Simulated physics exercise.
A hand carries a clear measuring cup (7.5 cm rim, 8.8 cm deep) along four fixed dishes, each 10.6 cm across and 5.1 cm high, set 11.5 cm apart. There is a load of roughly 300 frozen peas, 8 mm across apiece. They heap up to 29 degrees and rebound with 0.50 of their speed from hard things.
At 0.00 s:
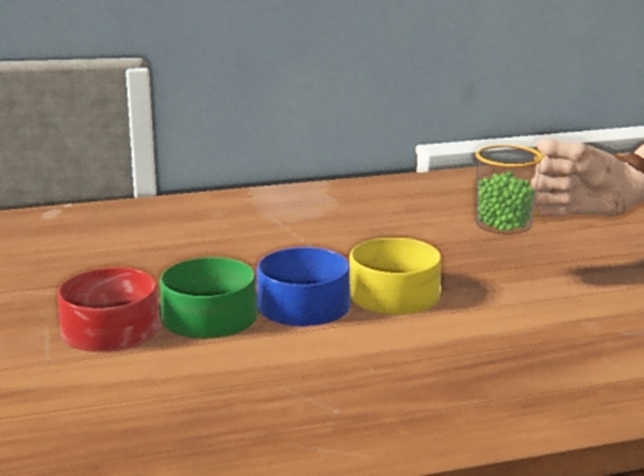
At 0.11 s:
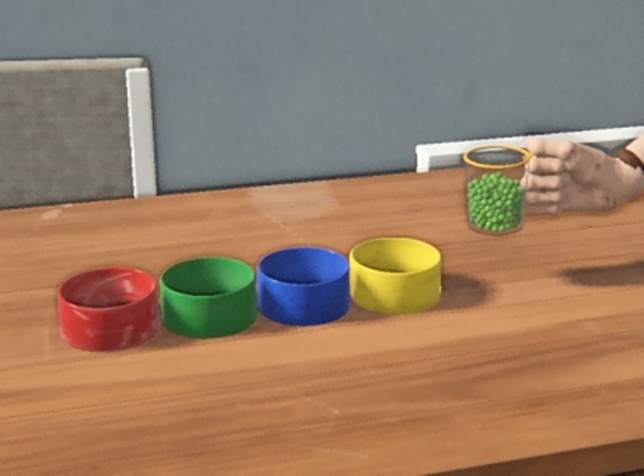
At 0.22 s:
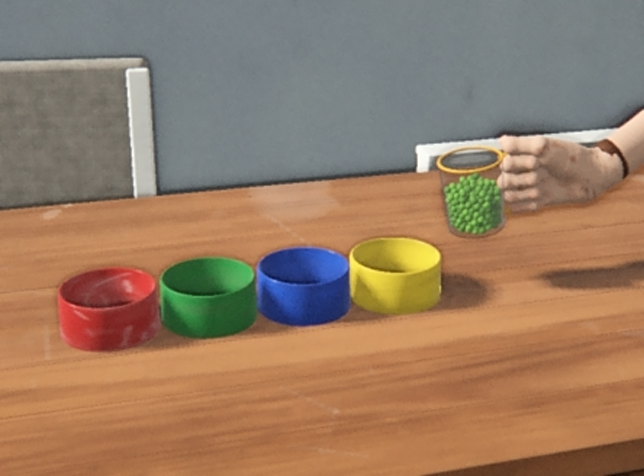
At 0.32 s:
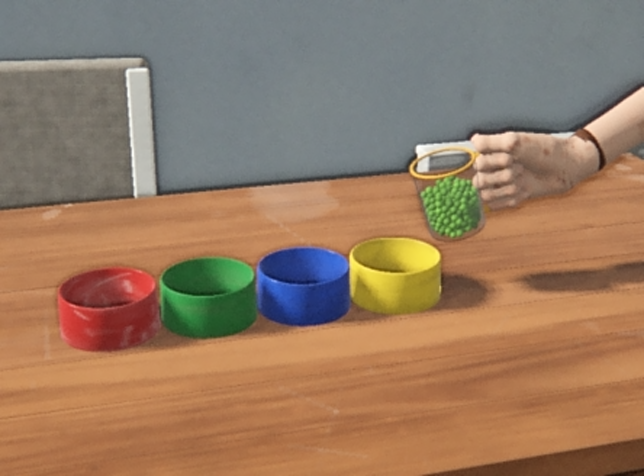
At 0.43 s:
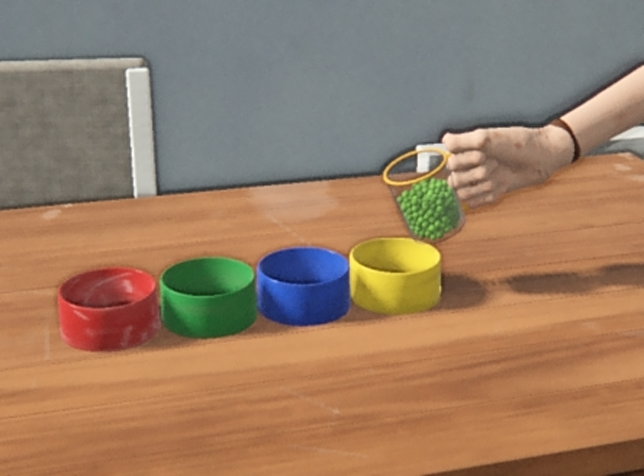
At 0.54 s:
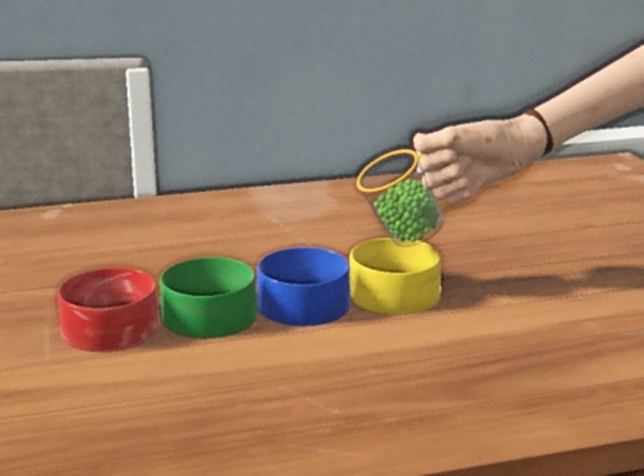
A clear cup of green peas, held by a hand, moves left across a wooden table toward a row of red, green, blue and yellow dishes, gradually tilting leftward as it comes above the yellow one.
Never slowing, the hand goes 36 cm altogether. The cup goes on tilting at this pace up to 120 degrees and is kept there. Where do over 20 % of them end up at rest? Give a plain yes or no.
Red - no, blue - no, green - yes, yellow - no, counter - no.
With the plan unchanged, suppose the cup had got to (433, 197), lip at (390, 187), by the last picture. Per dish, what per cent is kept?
It'd finish with red at 10, blue at 0, green at 80 and yellow at 0.
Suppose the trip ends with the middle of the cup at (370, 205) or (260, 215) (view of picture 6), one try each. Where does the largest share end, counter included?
Blue; green.
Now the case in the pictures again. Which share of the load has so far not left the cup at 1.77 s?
85 per cent.
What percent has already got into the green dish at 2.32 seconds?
So far, roughly 80 per cent.
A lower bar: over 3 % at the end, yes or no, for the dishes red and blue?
As for red, correct, and as for blue, not so.
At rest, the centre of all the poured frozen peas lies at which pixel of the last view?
About (192, 307).
After 1.28 s, tilt 71 degrees; cup holds 100 %.
After 1.77 s, tilt 100 degrees; cup holds 85 %, red 5 %, green 5 %.
After 2.32 s, tilt 120 degrees; cup holds 0 %, red 10 %, green 80 %.
In the end, at 3.0 s, red 10 %, blue 0 %, green 80 %, yellow 0 %, counter 10 %.
